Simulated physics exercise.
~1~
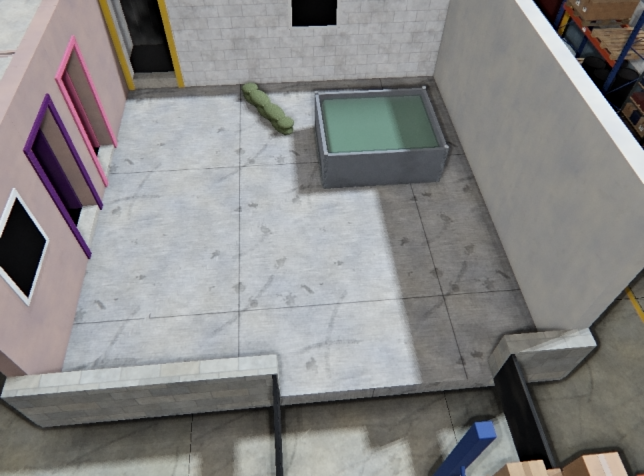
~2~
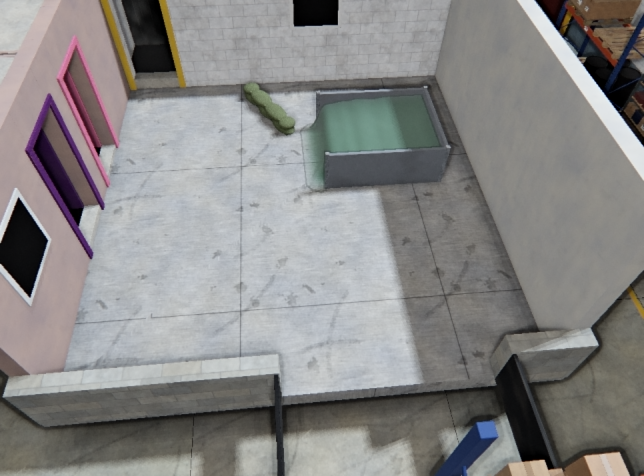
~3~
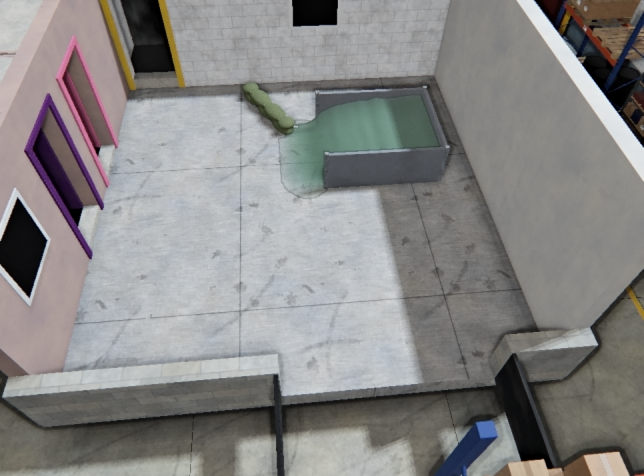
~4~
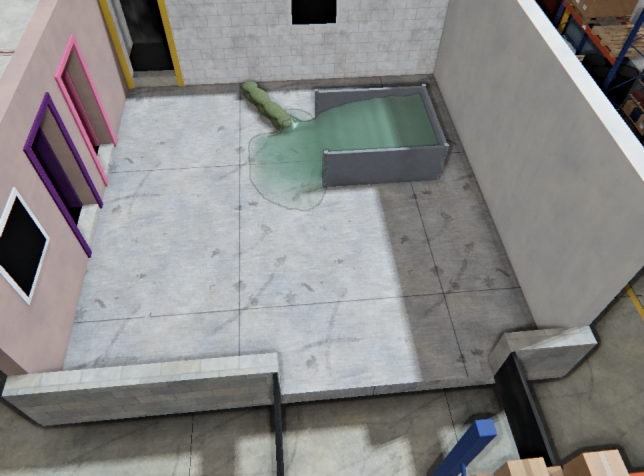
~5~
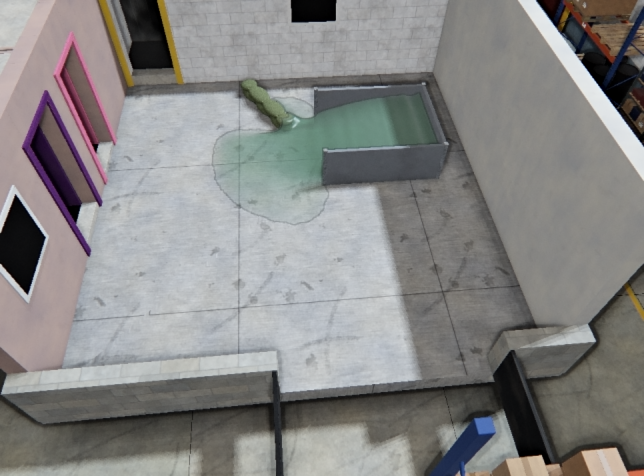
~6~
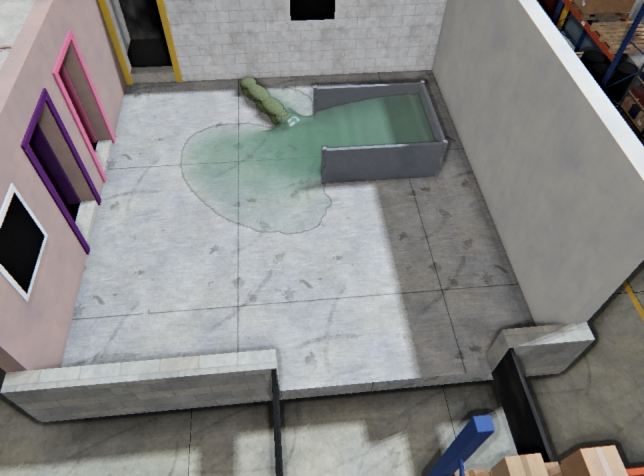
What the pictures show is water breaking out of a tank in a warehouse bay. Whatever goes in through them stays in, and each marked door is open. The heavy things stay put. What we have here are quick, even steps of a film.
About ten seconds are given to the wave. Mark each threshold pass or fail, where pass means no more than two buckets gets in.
Pink door - fail; yellow door - pass; purple door - fail.
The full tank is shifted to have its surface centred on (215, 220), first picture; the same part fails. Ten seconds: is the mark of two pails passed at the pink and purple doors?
Result per door: Pink does not reach it; purple gets past it.
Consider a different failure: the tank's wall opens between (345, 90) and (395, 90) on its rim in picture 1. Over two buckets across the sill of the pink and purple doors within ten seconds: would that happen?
Well, the pink door comes up short, while the purple door comes up short.
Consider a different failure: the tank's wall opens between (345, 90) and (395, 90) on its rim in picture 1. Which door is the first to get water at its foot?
I'd say the yellow one.
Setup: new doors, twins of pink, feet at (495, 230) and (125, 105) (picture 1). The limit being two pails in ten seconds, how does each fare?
Stays below the threshold, exceeds the threshold.
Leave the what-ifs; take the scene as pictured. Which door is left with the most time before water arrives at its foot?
The yellow one.
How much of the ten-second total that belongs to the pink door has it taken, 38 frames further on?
Close to 100 percent.
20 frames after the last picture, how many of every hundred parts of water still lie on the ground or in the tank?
Around 88 parts in a hundred.
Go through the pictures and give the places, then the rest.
The first picture shows still water in the tank at (378, 123).
In the second picture, the front is at (323, 189), out from the gap at (324, 146).
In the third picture, water pours out at (323, 147) and has run to (298, 122).
In the fourth picture, water pours out at (322, 147) and has run to (282, 114).
In the fifth picture, the front is at (219, 146), out from the gap at (322, 145).
In the sixth picture, water pours out at (321, 144) and has run to (189, 145).
A moment on, water covers 35 % of the floor; the pink door under two buckets in, the yellow door not reached, the purple door wet at the sill, nothing in.
Next, water covers 45 % of the floor; the pink door far over two buckets in, the yellow door not reached, the purple door under two buckets in.
Then, water covers 55 % of the floor; the pink door far over two buckets in, the yellow door wet at the sill, nothing in, the purple door over two buckets in.
Later, water covers 75 % of the floor; the pink door far over two buckets in, the yellow door wet at the sill, nothing in, the purple door over two buckets in.
In the end, water covers 95 % of the floor; the pink door far over two buckets in, the yellow door wet at the sill, nothing in, the purple door over two buckets in.
